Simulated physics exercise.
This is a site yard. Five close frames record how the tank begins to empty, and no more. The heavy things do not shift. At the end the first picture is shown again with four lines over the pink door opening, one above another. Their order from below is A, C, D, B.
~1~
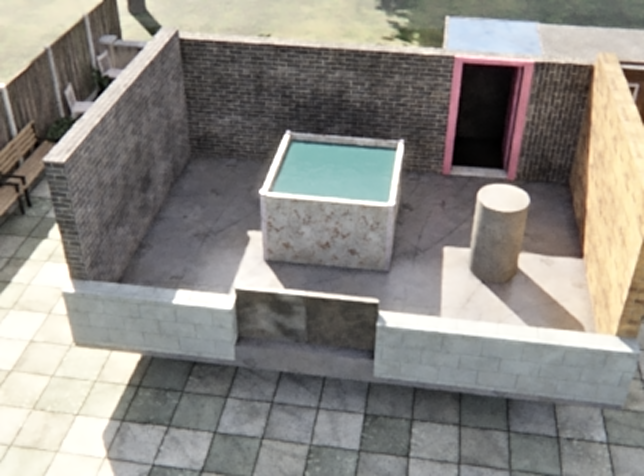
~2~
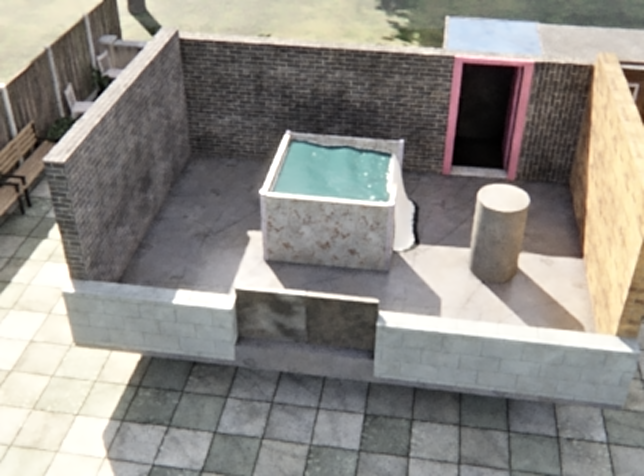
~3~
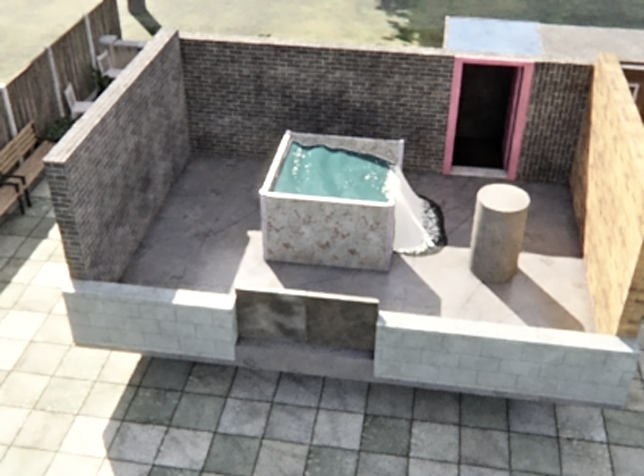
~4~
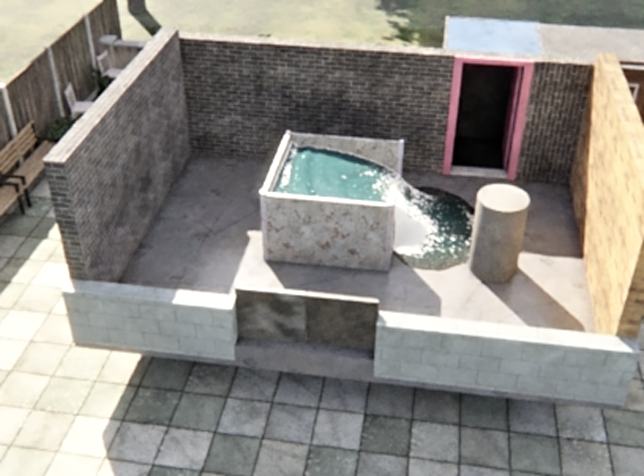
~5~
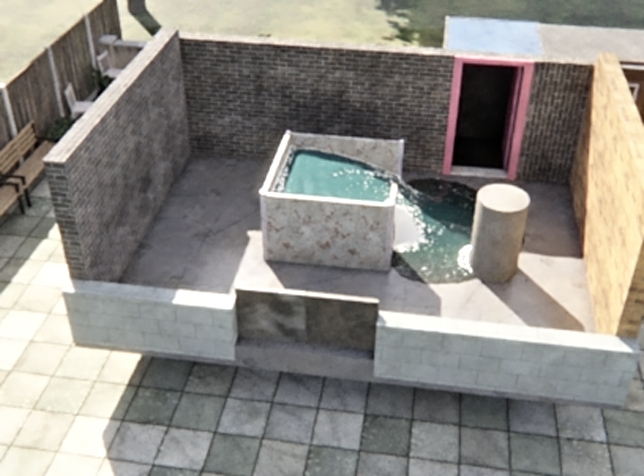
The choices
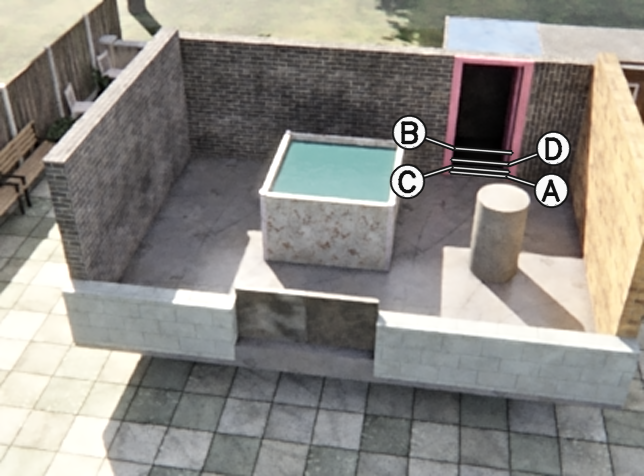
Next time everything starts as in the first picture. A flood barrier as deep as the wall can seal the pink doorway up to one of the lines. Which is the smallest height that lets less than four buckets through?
The answer is height D.
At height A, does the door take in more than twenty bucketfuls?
Yes.
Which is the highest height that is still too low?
The answer is C.
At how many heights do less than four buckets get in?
Two.
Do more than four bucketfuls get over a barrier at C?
Yes.
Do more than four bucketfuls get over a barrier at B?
No, not at all.
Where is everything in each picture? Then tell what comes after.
Water in the tank at rest, its middle at (336, 172); foot of the pink doorway at (478, 176); shut gate at (307, 300), in the first picture.
In the second picture, 2 % of the ground under water, visible out to (410, 238).
In the third picture, 4 % of the ground under water, visible out to (435, 248).
In the fourth picture, 9 % of the ground under water, visible out to (465, 255).
In the fifth picture, 15 % of the ground under water, visible out to (458, 185).
In white, A at (479, 174); B at (482, 150); C at (479, 169); D at (480, 162); from the bottom up A, C, D, B.
Choosing A, dozens of bucketfuls pour in.
Choosing B, nothing gets over.
Choosing C, some 15 bucketfuls get in.
Choosing D, a bucket or two gets in.
